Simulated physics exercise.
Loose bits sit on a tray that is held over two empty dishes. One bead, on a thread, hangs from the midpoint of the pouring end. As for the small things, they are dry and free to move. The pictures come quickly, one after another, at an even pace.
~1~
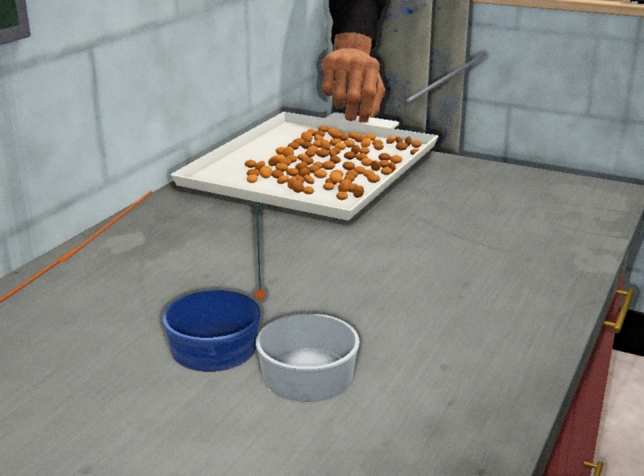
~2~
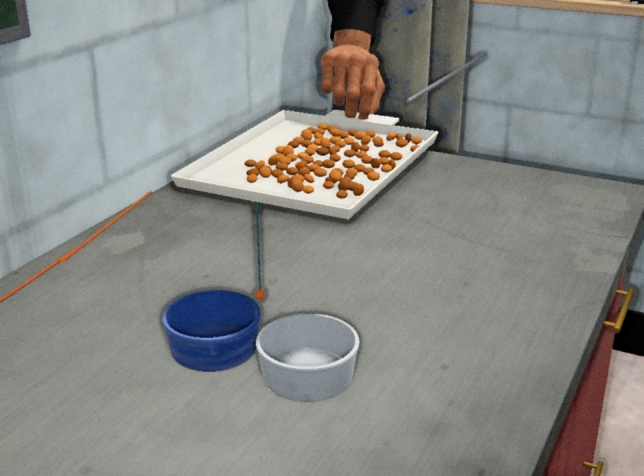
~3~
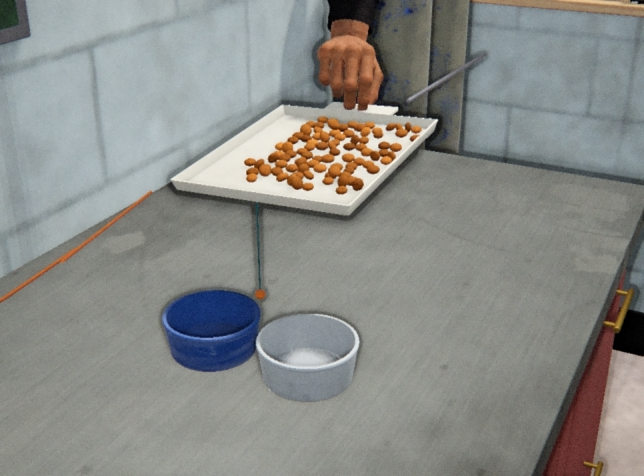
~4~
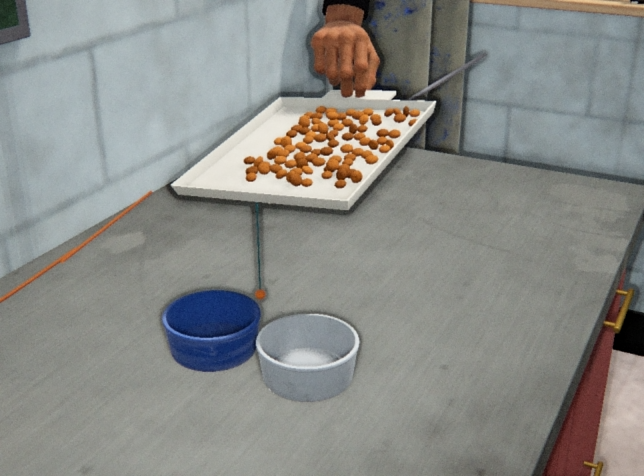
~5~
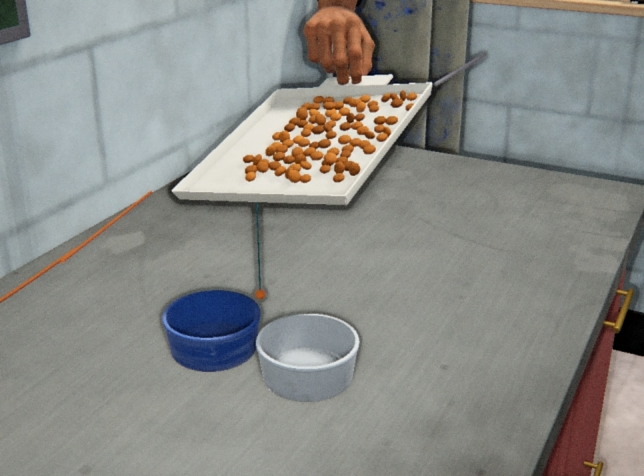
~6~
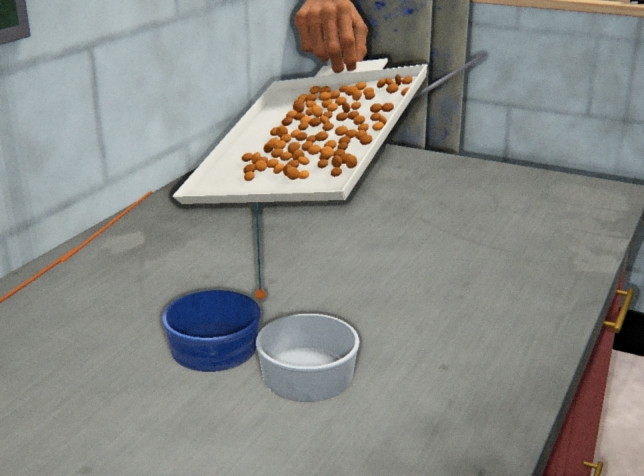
At first, a hand holds a white tray of small brown pieces nearly level above an empty blue dish and an empty pale gray one, a bead hanging beneath. Then the hand steadily lifts the far end, and the tray slopes toward the viewer, its near edge dipping slightly at the left corner.
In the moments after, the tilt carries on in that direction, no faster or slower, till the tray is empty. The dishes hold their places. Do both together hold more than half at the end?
Honestly, the catch comes out below half of the load.
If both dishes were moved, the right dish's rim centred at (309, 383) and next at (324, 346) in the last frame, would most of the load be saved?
Result, first setup: The minor share; second setup: The minor share.
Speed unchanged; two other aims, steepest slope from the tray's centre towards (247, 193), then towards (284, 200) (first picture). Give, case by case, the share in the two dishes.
70 %, give or take, and then 80 %.
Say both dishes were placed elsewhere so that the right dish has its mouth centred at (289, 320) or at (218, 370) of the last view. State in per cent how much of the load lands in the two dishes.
Near 80 % and 0 %.
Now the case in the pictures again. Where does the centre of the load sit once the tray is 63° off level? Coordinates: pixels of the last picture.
Check around (211, 196) in the last picture.
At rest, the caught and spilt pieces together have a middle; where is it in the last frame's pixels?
Roughly at pixel (173, 322).
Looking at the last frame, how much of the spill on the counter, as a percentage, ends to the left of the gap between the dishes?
That comes to about 100 per cent of the pieces.
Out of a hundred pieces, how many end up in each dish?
Left dish keeps 20 %, right dish keeps 0 %.
Just after the last frame, tray tipped steeply; the larger part on the tray; just a few in the left dish; roughly a quarter in the air.
A moment on, tray tipped past a quarter turn; roughly a quarter in the left dish; roughly two thirds outside both; about a tenth in the air.
Further on, tray tipped past a quarter turn; roughly a quarter in the left dish; the larger part outside both.
When it is over, tray tipped past a quarter turn; not one in the right dish; roughly a quarter in the left dish; the larger part outside both.
